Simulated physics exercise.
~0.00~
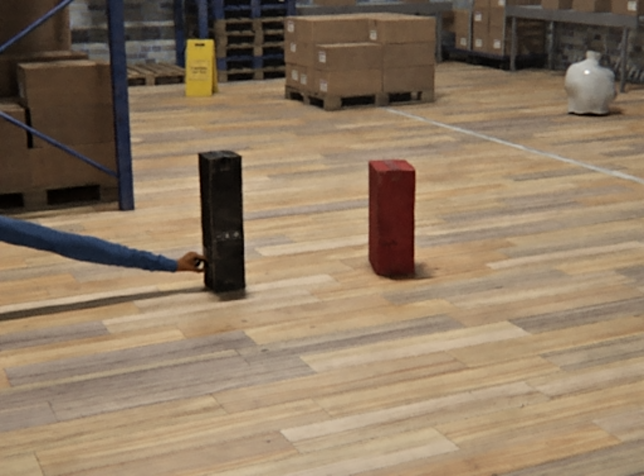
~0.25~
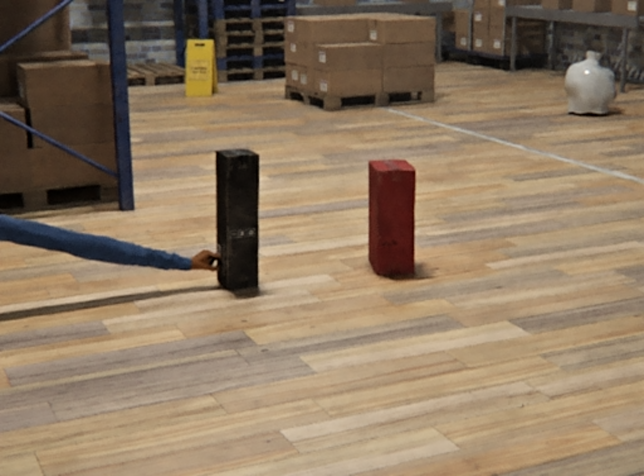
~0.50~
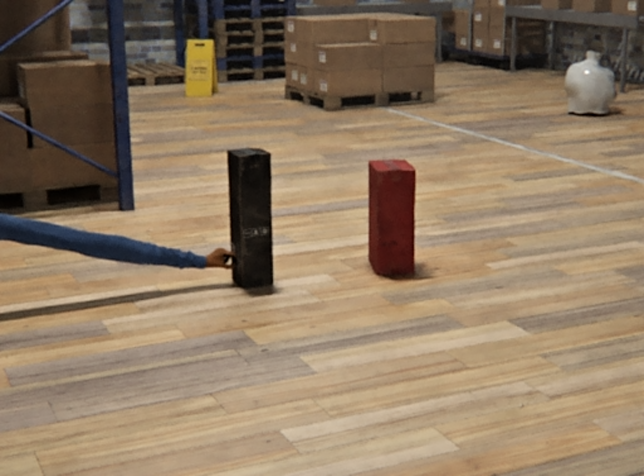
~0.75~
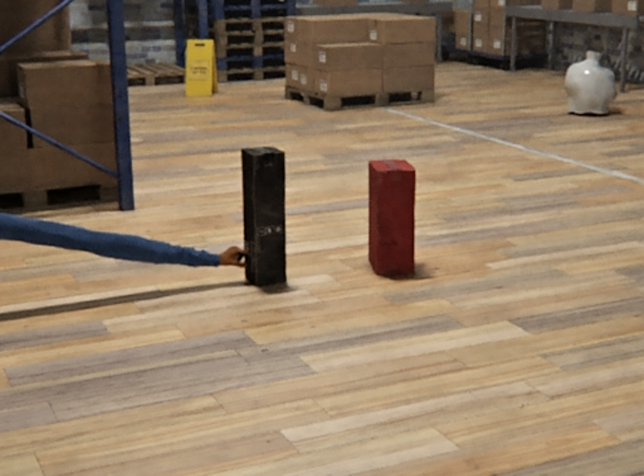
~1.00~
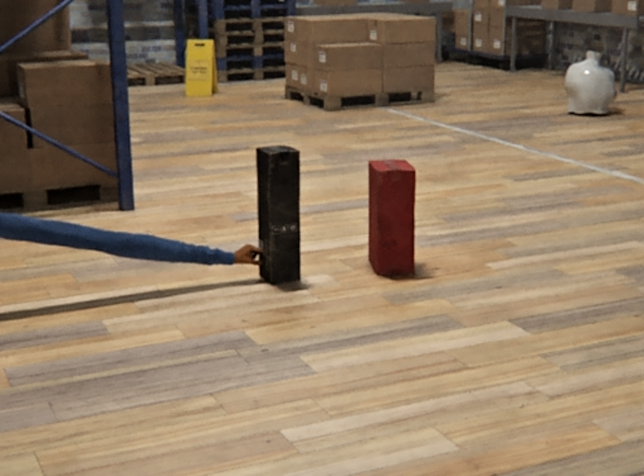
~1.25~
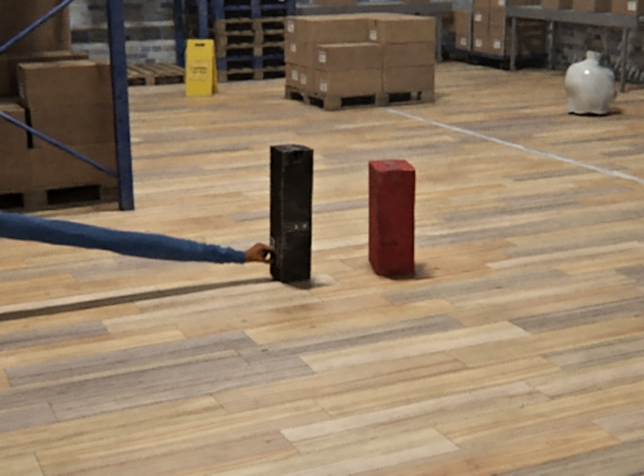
Warehouse floor with a blue-sleeved arm slowly pushing an upright black box rightward toward a still red box, both left standing apart.
